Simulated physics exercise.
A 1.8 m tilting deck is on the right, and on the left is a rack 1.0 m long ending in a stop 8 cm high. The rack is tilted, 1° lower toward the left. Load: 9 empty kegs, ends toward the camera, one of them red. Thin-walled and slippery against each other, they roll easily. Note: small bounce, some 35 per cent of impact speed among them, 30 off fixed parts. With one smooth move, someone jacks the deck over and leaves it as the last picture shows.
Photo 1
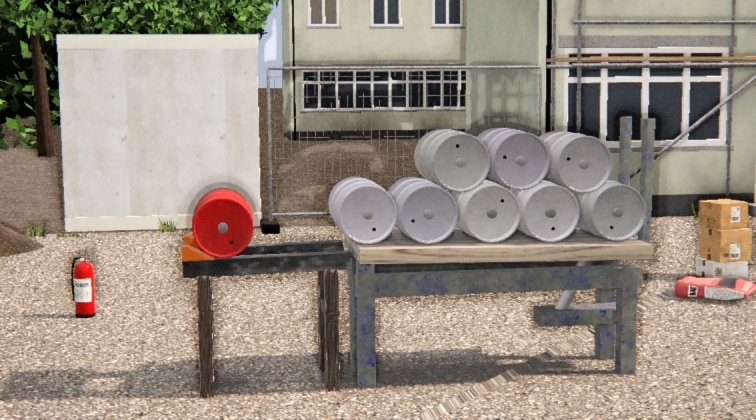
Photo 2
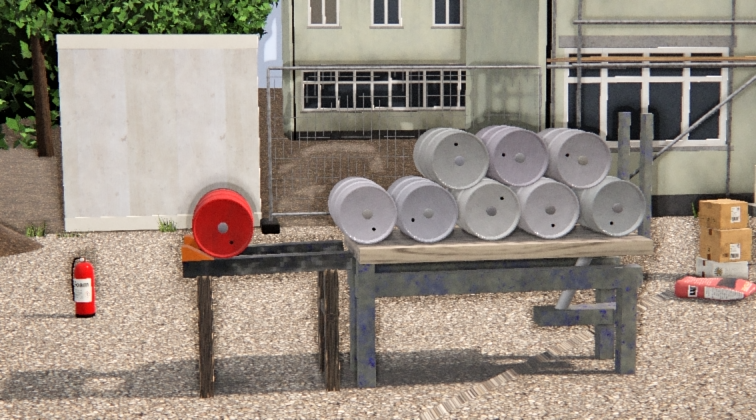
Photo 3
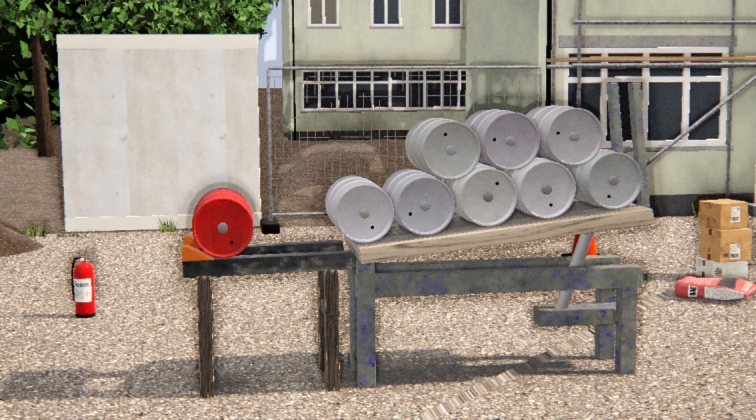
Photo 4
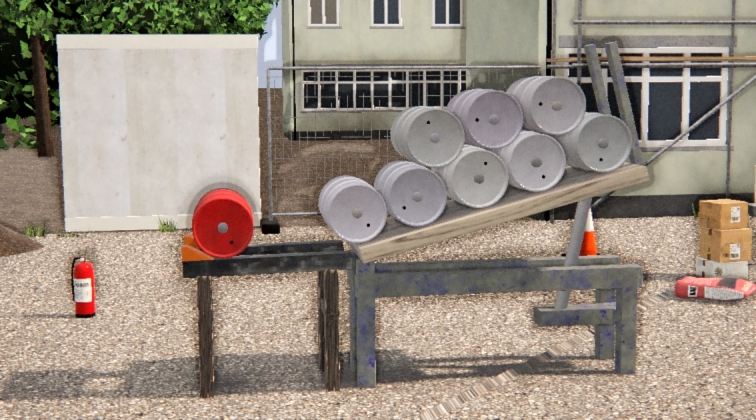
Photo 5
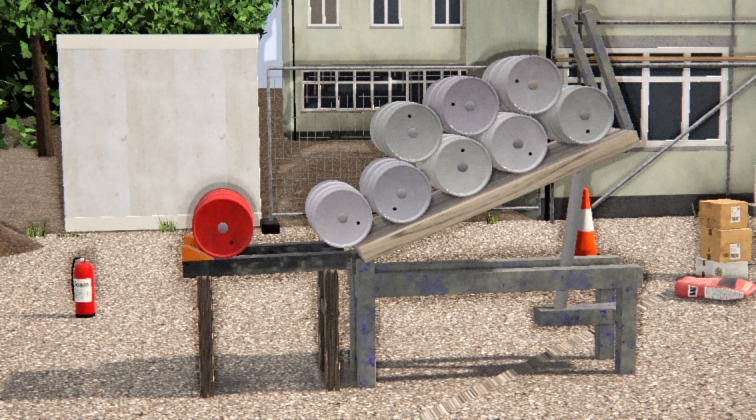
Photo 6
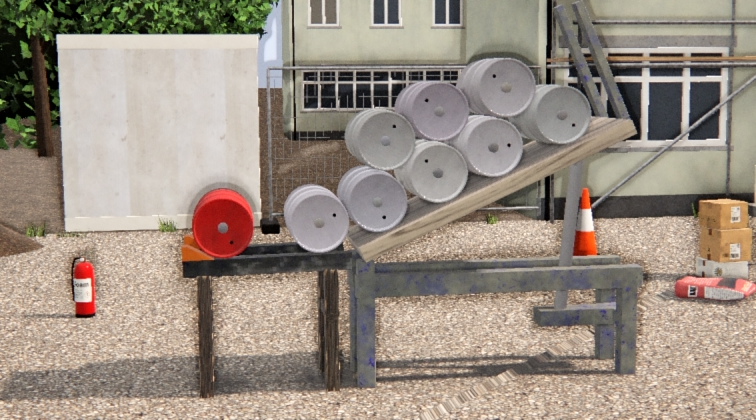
A wooden deck stacked with grey kegs tilted steadily down toward the left, and the kegs shifted that way, the lowest one rolling onto the dark rack where a red keg sat still.
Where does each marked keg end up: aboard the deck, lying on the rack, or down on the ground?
The red keg comes to rest down on the ground.
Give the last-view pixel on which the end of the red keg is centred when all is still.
Rest position in the last view: About (7, 378).
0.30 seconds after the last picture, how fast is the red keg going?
I'd put it near 0.8 m/s.
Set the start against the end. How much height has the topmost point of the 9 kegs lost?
0 cm.
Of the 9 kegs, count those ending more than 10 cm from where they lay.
9.
Then, 0.3 s after the last picture, red is on the rack, 15 cm from the rack's far end, rolling left; 0 lost over the end.
Then, 0.5 s after the last picture, red is on the rack, 5 cm from the rack's far end, rolling left; 0 lost over the end.
Then, 0.8 s after the last picture, red is over the stop and falling; 1 lost over the end.
At rest (3.1 s after the last picture), red is beyond the stop, on the ground; 1 lost over the end.
